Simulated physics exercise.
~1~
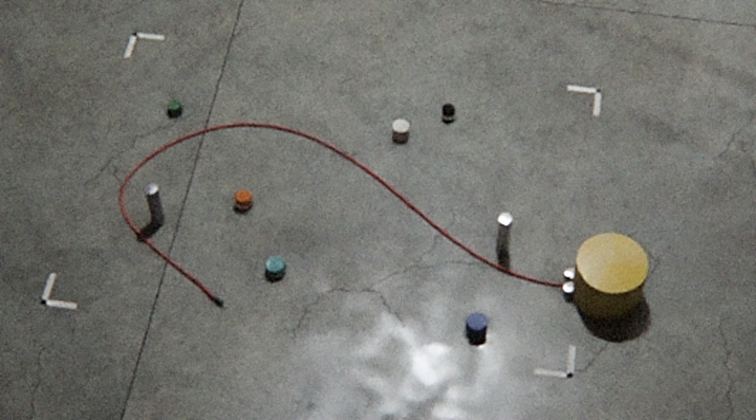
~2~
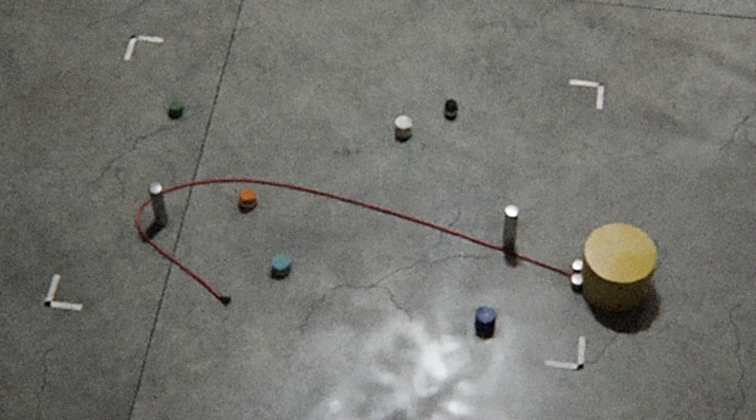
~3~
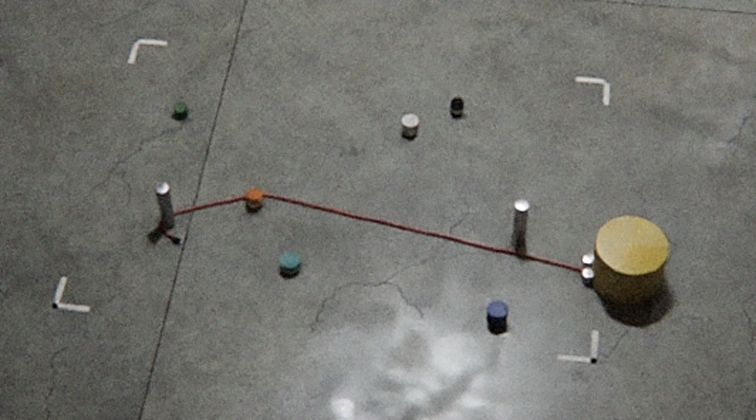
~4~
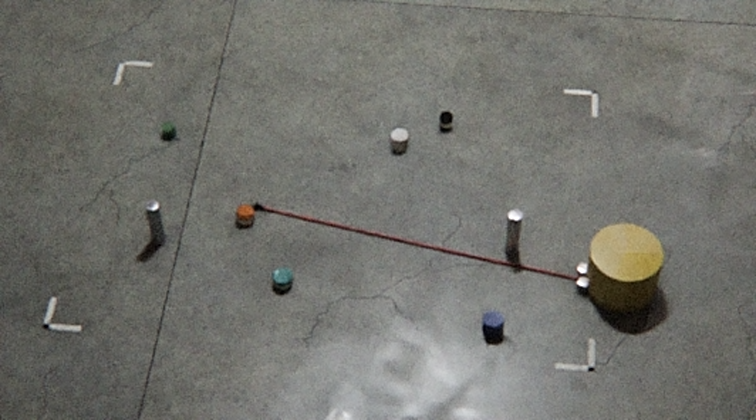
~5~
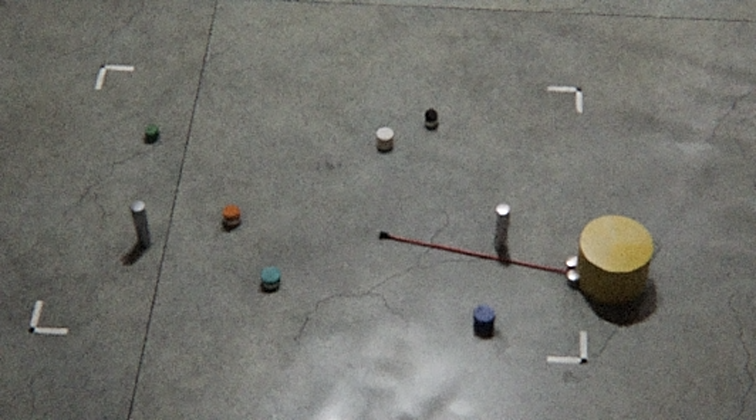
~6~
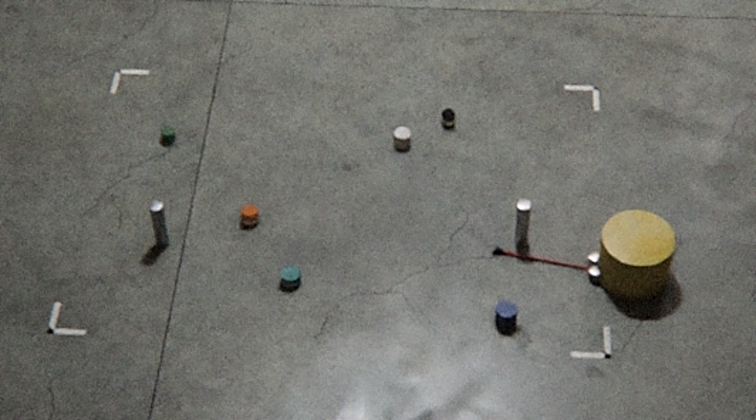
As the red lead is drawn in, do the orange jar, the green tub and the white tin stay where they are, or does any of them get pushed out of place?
All of them stay where they are. The orange jar keeps its place even though the lead passes right by it, and the green tub and the white tin stay put too.
